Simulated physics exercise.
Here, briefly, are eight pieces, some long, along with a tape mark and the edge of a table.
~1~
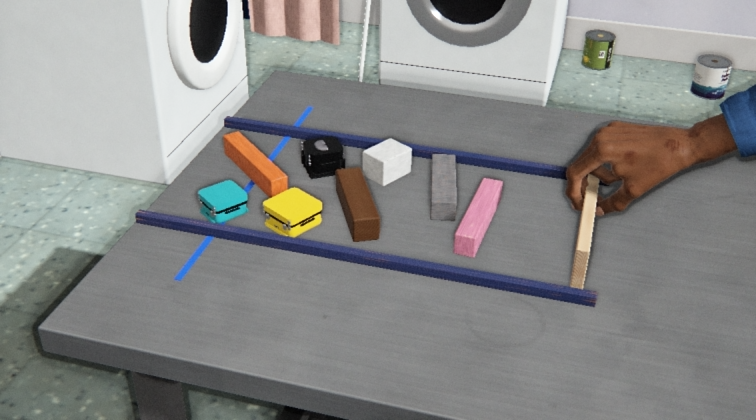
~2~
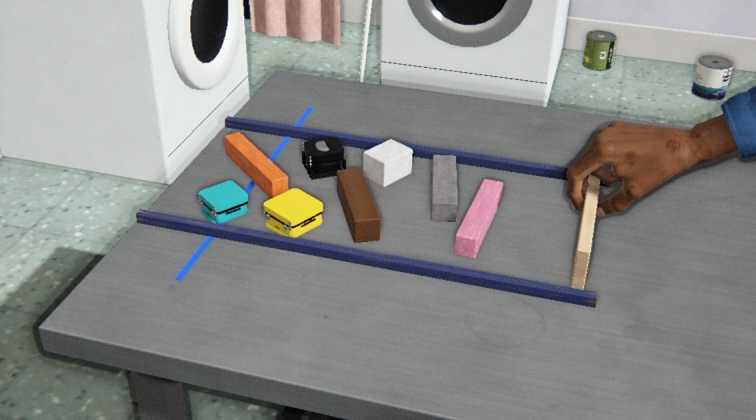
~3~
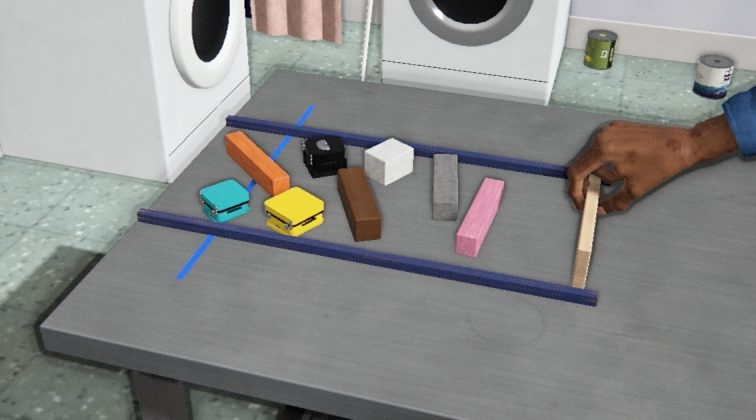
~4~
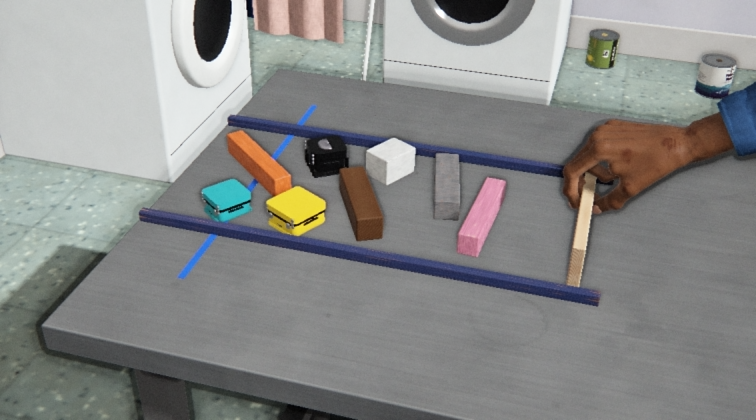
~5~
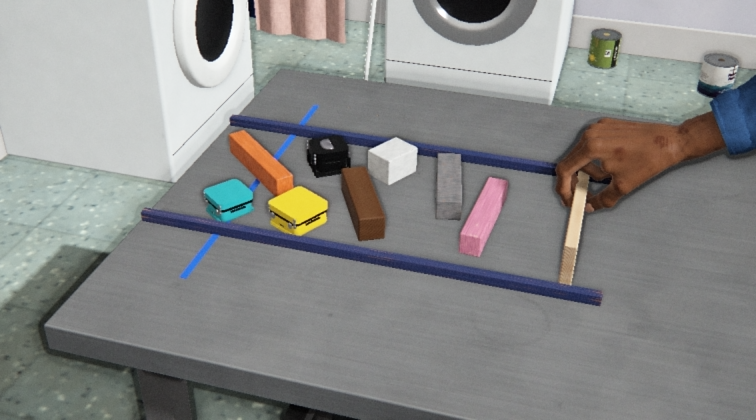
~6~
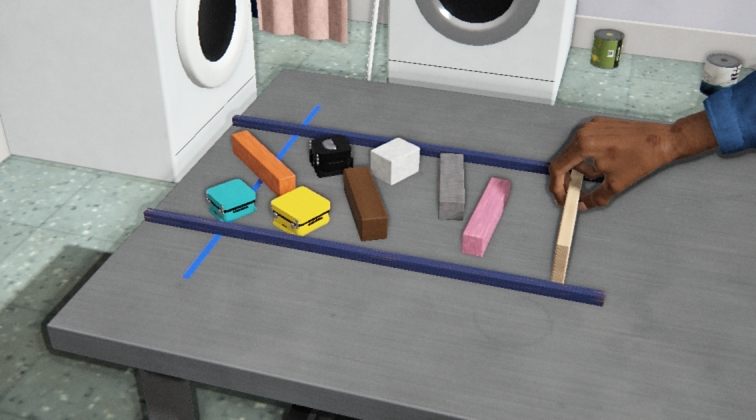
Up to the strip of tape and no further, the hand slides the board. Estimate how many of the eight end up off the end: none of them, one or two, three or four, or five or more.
Three or four.
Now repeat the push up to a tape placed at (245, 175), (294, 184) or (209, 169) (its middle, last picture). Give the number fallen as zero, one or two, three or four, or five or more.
One after another: Three or four; zero; at least five.
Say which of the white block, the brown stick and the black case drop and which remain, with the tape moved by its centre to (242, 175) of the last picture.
In this case the white block drops; next, the brown stick does not drop; last, the black case drops.
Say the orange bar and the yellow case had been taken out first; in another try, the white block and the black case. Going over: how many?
Count: 1 (first case); 2 (second).
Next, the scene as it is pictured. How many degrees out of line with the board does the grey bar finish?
It works out to near 0°.
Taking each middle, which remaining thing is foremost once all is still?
Answer: The yellow case.
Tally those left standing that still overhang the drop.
The number would be 1.
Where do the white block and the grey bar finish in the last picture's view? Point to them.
The white block comes to rest at (230, 135), and the grey bar comes to rest at (249, 148).
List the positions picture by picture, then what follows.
Orange bar (255, 165); turquoise case (224, 204); black case (323, 157); board (588, 214); tape (254, 180), in the first frame.
Turquoise case (224, 204); board (589, 214), in the second frame.
Black case (325, 157); brown stick (358, 203), in the third frame.
Orange bar (258, 163); white block (390, 161), in the fourth frame.
Turquoise case (229, 203); grey bar (449, 185), in the fifth frame.
Orange bar (263, 163); turquoise case (232, 203); black case (331, 156); board (571, 209); tape (263, 178), in the sixth frame.
Soon after, none off yet; orange bar at rest near (263, 163); turquoise case at rest near (232, 203); black case at rest near (331, 156).
Then, none off yet; orange bar moving near (255, 164); turquoise case moved a little near (217, 201); black case moved about its own width near (281, 145).
At rest, the number that fall off is three or four; fallen, black case, turquoise case and orange bar.
